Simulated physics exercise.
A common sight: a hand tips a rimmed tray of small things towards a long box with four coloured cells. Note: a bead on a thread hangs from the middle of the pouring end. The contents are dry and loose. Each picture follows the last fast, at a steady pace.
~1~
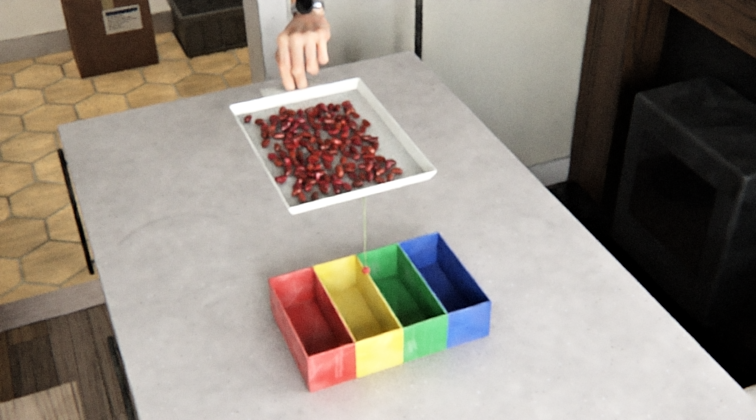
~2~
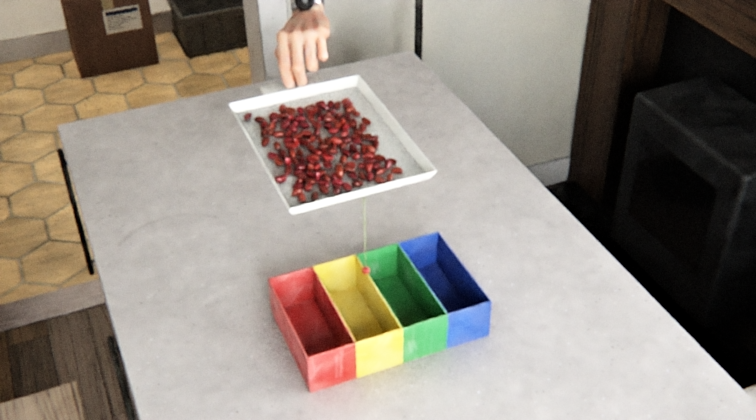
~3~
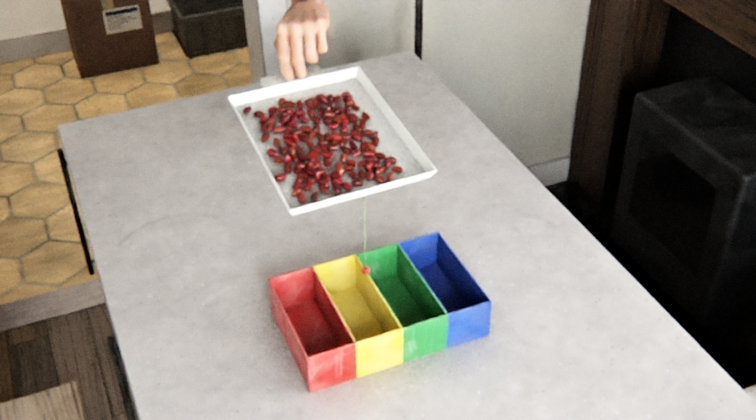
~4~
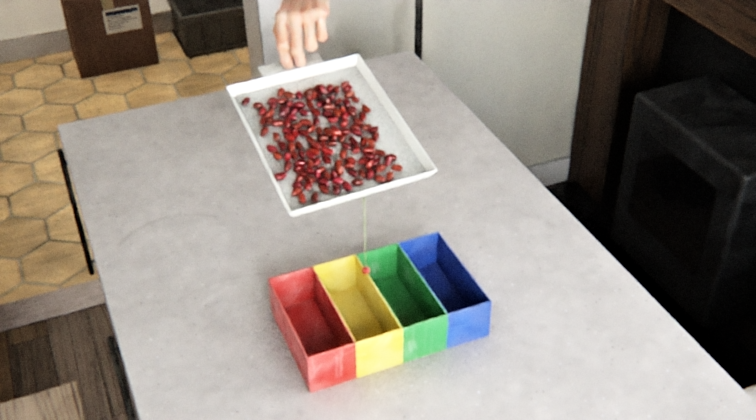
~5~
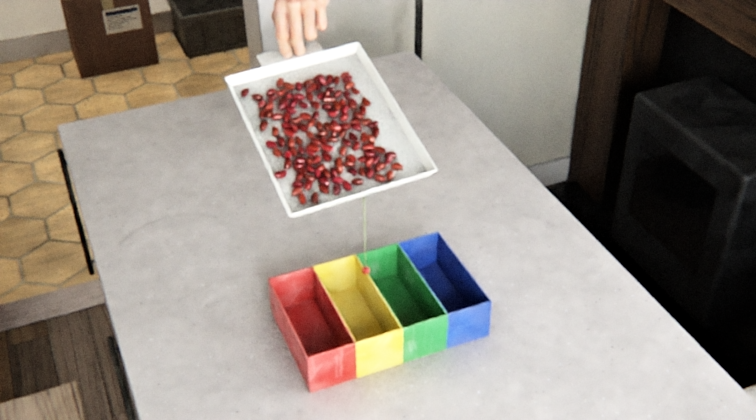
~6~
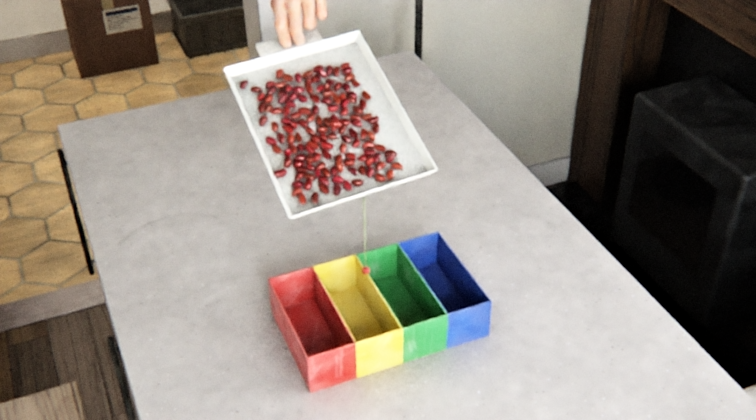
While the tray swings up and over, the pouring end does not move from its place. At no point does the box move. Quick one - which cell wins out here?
The red one wins out.
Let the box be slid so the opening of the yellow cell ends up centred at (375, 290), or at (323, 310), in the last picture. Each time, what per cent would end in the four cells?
In turn about 60 and about 100 percent.
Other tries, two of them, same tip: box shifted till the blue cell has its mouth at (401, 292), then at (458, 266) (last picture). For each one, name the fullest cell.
Well, the first time it's the yellow cell, and the second time it's the red cell.
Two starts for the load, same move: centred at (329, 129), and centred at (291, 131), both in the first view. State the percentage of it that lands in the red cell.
Around 40 percent the first time, around 50 percent the second.
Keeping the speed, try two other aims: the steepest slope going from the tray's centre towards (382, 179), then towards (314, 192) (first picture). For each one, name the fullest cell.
For the first aim it is the blue cell, and for the second it is red.
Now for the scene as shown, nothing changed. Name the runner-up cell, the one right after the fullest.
Second place goes to the yellow cell.
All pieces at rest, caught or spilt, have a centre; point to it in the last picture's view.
(335, 350).
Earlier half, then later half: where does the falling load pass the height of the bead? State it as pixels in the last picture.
The opening half passes (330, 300), the closing half (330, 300).
Just after the last frame, tray tipped steeply; the larger part on the tray; roughly a quarter falling or outside the box.
A moment on, tray tipped right over; just a few on the tray; roughly a third in the red cell; roughly a quarter in the yellow cell; about a tenth in the green cell; just a few in the blue cell; roughly a quarter falling or outside the box.
Further on, tray tipped past a quarter turn; roughly half in the red cell; roughly a quarter in the yellow cell; about a tenth in the green cell; just a few in the blue cell; about a tenth falling or outside the box.
When it is over, tray tipped past a quarter turn; roughly half in the red cell; roughly a quarter in the yellow cell; about a tenth in the green cell; just a few in the blue cell; about a tenth outside the box.
